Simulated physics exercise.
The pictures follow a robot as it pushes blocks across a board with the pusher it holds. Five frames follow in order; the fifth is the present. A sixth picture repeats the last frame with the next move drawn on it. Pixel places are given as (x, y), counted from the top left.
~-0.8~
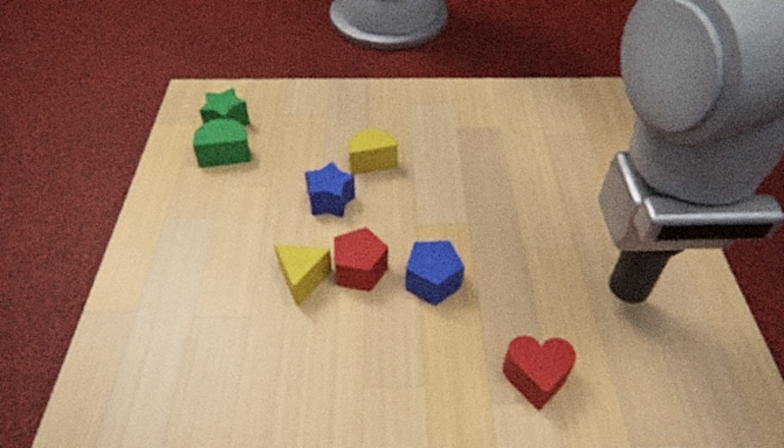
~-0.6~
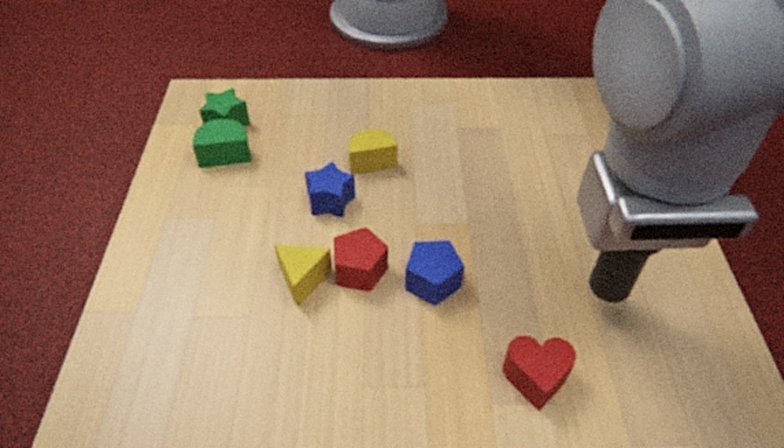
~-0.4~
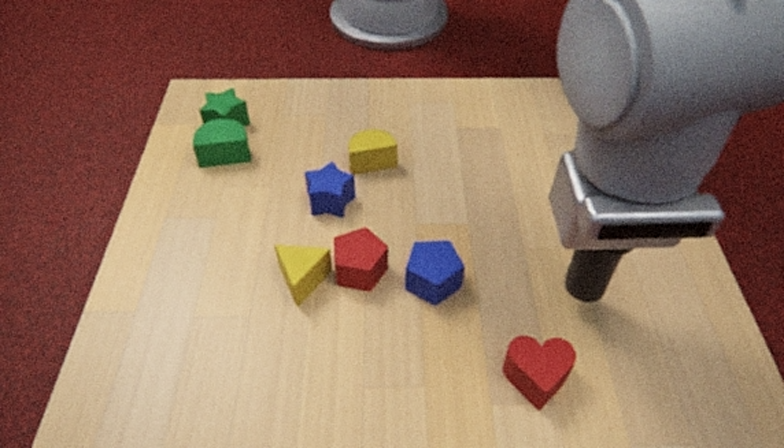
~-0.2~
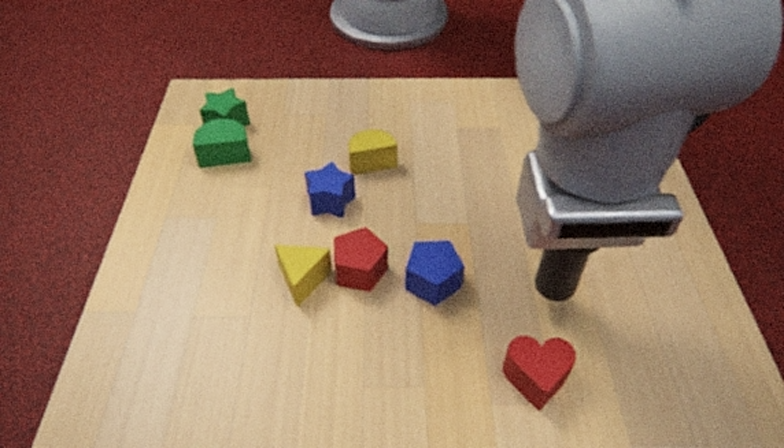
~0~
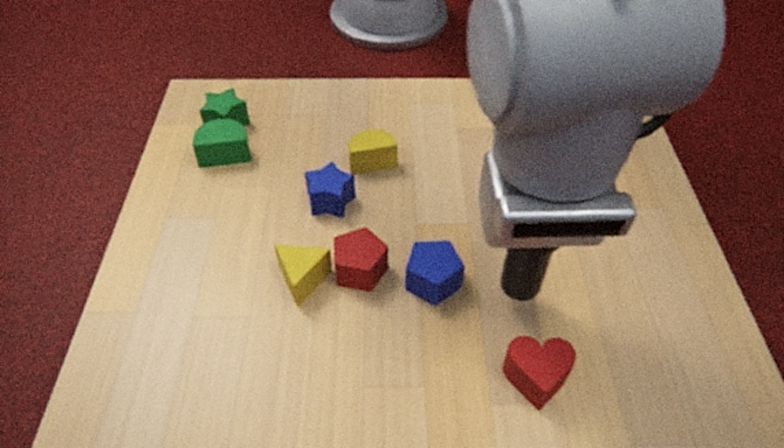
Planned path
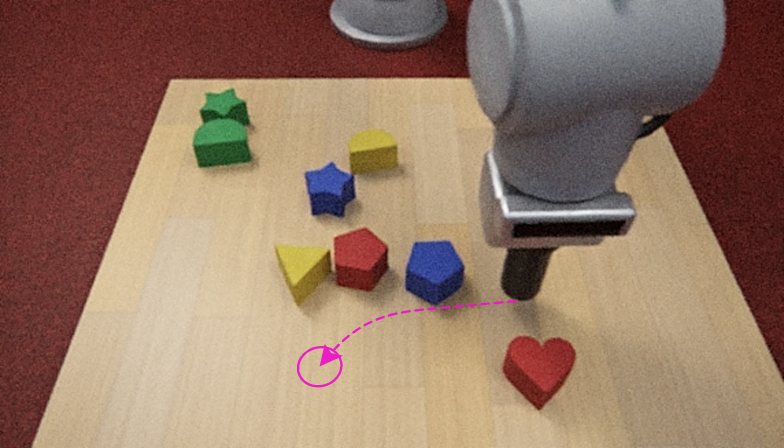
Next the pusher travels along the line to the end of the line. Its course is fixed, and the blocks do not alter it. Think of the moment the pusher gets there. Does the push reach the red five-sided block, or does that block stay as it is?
It is left in place.
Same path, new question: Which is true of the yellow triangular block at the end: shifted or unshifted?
At the moment the path ends, the yellow triangular block still stands where it did.
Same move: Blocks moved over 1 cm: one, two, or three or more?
It moves one block.
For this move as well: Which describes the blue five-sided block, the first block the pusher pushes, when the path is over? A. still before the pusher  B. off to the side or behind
B (off to the side or behind)
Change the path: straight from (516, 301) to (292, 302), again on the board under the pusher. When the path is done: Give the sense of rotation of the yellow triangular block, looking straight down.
Clockwise from above.
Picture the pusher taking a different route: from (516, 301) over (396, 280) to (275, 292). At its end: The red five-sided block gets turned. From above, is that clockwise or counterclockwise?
My prediction: CW.
Drawn move, from (516, 301) via (445, 308) and (375, 320), ending at (320, 366).
What follows on the original path. One third of the way, pusher (446, 293); blue five-sided block (421, 254), turned 15° clockwise.
Two thirds of the way, pusher (373, 306); blue five-sided block (415, 251), turned 30° clockwise.
At the end, pusher (317, 352); yellow triangular block still; red five-sided block still; blue five-sided block (415, 251), turned 30° clockwise.
